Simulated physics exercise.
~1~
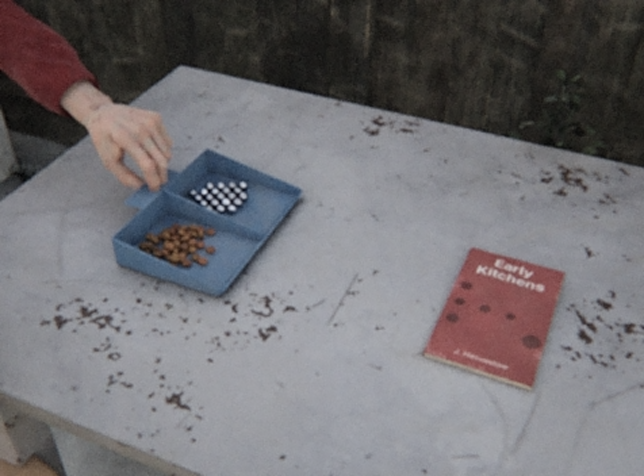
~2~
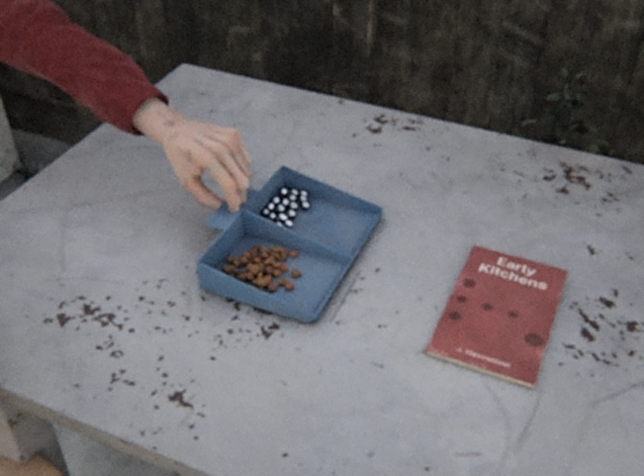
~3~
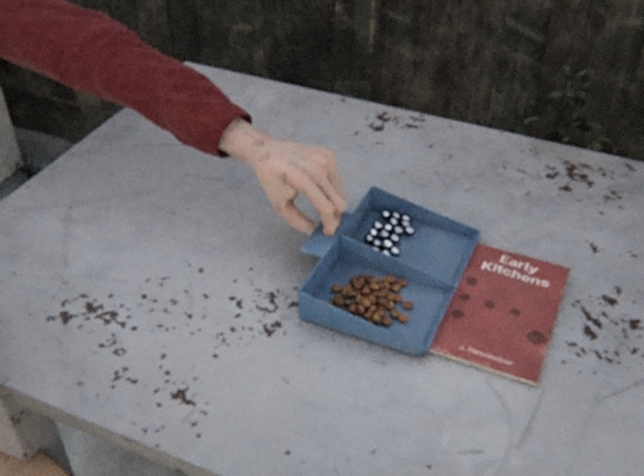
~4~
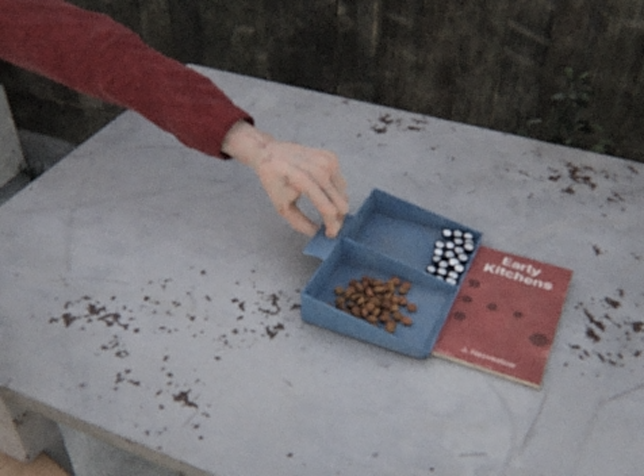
On a worn grey tabletop, a hand in a red sleeve pushes a divided blue tray of brown pieces and black-and-white pieces rightward until it stops against a thin red book, and the black-and-white pieces slide to the tray's front rim, all staying inside.
